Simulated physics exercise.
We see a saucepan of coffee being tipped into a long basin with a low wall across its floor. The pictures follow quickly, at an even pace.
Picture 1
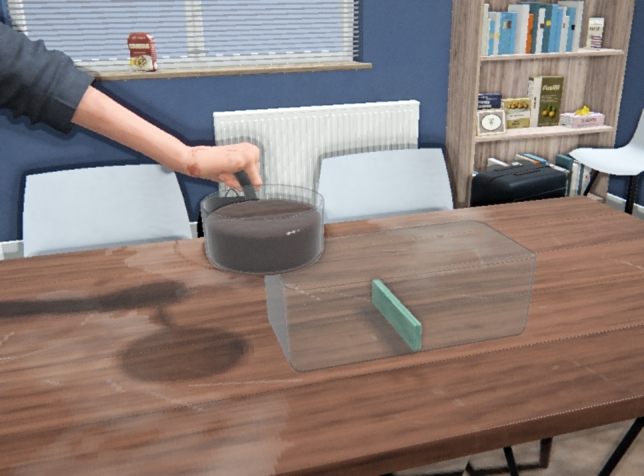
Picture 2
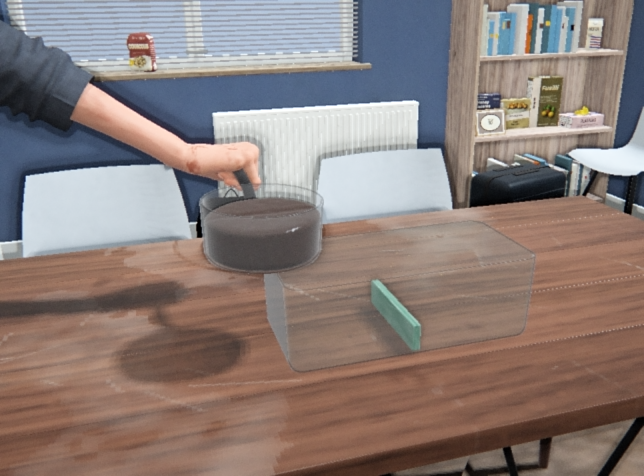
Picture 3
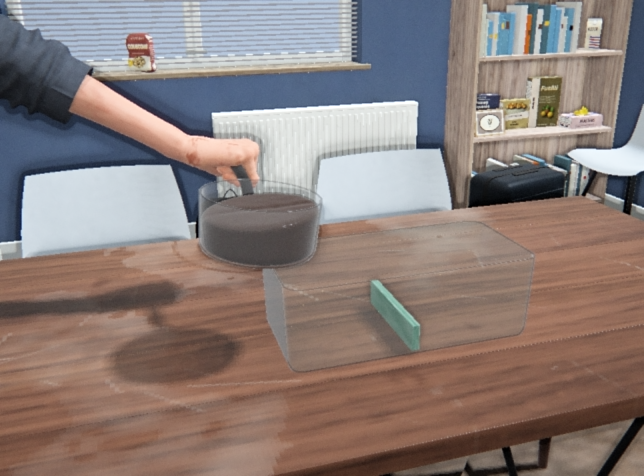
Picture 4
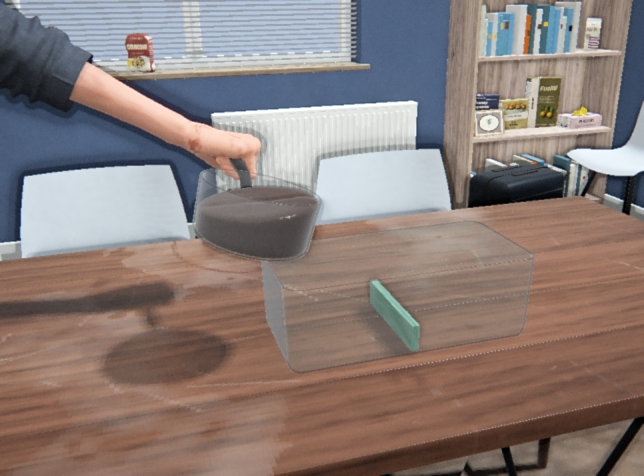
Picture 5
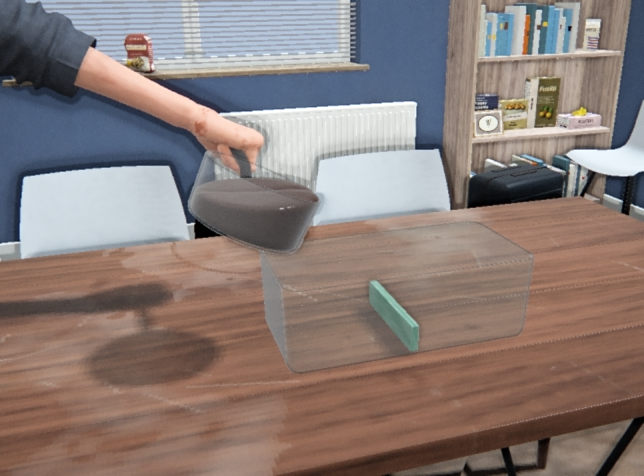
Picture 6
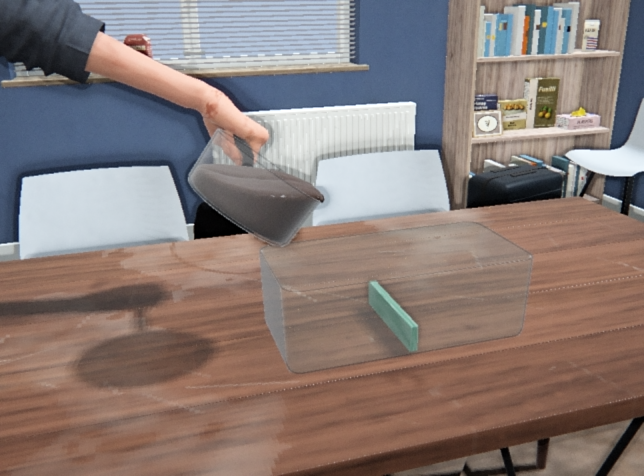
To begin with, a hand holds a clear saucepan of dark coffee nearly level above a wooden table, beside a long transparent basin with a low green wall across its floor. The hand then tips the pan steadily to the right, until the coffee lies against its lowered edge.
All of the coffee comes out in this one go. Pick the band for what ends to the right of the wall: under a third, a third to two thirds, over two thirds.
It comes to from a third to two thirds.
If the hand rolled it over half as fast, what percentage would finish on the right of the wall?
Close to 55 per cent.
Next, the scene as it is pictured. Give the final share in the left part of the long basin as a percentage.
Close to 45 per cent.
A moment on, the saucepan is tipped right over and 39 per cent is still to pour, 10 is left of the wall and 0 right of it.
Next, the saucepan is tipped right over and 3 per cent is still to pour, 18 is left of the wall and 70 right of it.
Then the saucepan is tipped right over and 0 per cent is still to pour, 30 is left of the wall and 42 right of it.
Later the saucepan is tipped right over and 1 per cent is still to pour, 39 is left of the wall and 50 right of it.
Finally, 43 per cent lies left of the wall, 50 right of it and 7 outside.
